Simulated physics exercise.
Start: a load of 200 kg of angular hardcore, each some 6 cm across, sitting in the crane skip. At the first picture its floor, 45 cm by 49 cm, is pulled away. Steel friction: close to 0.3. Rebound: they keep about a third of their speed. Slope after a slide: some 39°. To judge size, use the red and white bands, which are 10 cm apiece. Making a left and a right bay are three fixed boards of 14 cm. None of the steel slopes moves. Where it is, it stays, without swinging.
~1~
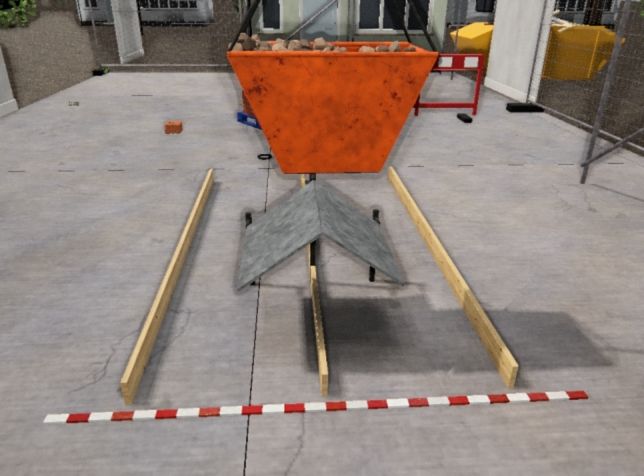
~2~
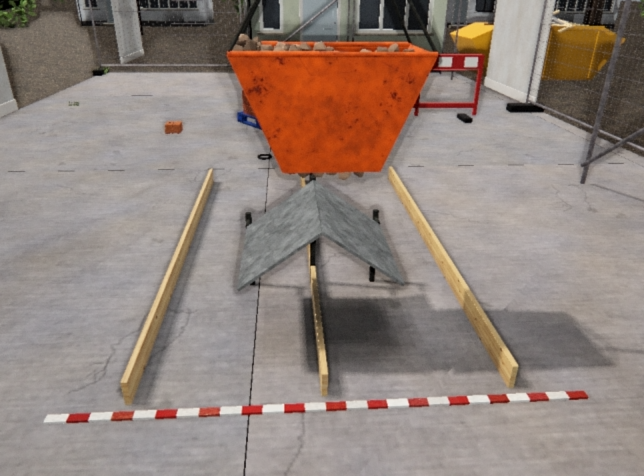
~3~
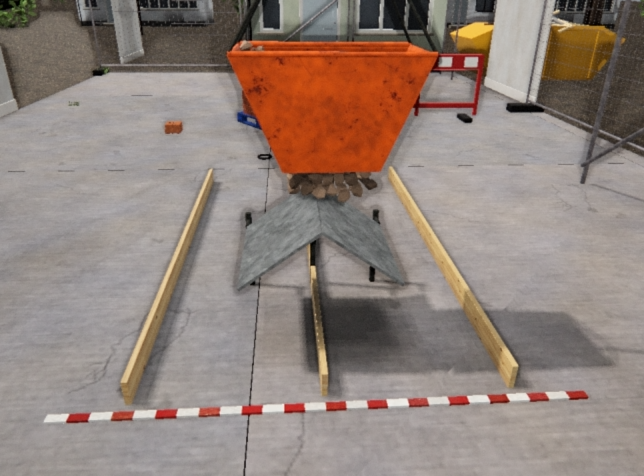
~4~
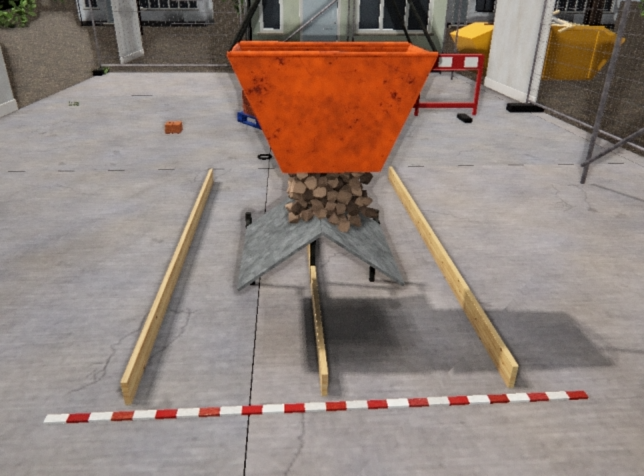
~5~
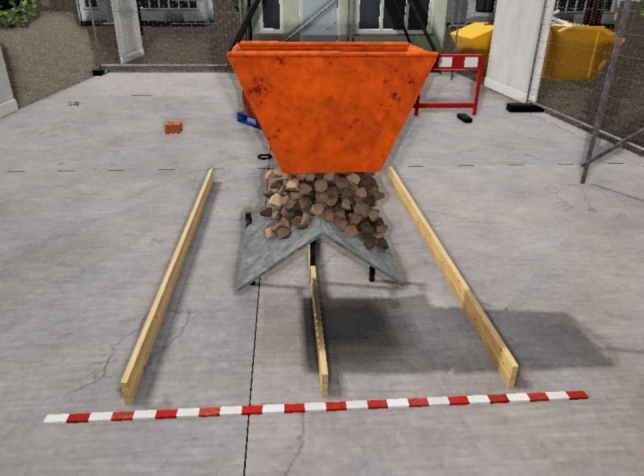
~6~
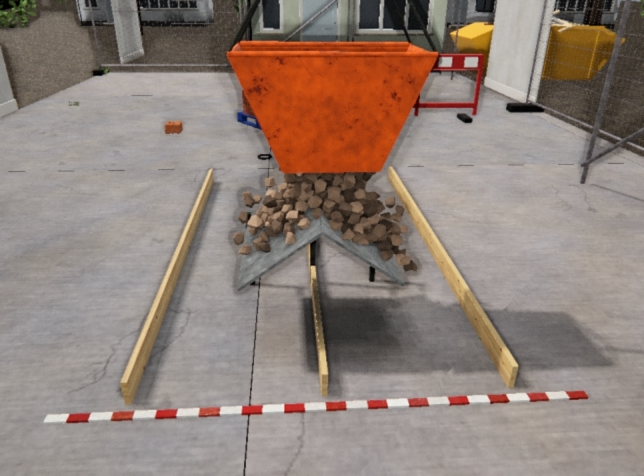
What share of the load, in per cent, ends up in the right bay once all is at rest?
Roughly 59 %.
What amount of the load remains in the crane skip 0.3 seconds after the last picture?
Held: Near 0 %.
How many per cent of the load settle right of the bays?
Something like 5 per cent, roughly.
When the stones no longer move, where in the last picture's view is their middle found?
Their centre ends up around (413, 312).
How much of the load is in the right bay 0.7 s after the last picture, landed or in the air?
At that moment: About 60 %.
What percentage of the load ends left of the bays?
0 in a hundred.
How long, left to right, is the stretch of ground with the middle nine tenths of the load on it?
Horizontal spread approx 180 cm.
Then, 0.3 s after the last picture, 0 % in the crane skip, 49 % on the steel, 17 % falling or lying in the left bay, 33 % falling or lying in the right bay; the stones farthest right are at (459, 302).
Then, 0.7 s after the last picture, 0 % in the crane skip, 6 % on the steel, 35 % falling or lying in the left bay, 58 % falling or lying in the right bay, 2 % falling or lying right of the bays; the stones farthest right are at (504, 310).
Then, 1.3 s after the last picture, 0 % in the crane skip, 38 % falling or lying in the left bay, 59 % falling or lying in the right bay, 3 % falling or lying right of the bays; the stones farthest right are at (531, 316).
Then, 2.2 s after the last picture, 0 % in the crane skip, 38 % falling or lying in the left bay, 59 % falling or lying in the right bay, 3 % falling or lying right of the bays; the stones farthest right are at (530, 314).
Then, 4.1 s after the last picture, 0 % in the crane skip, 38 % in the left bay, 59 % in the right bay, 3 % right of the bays; the stones farthest right are at (530, 314).
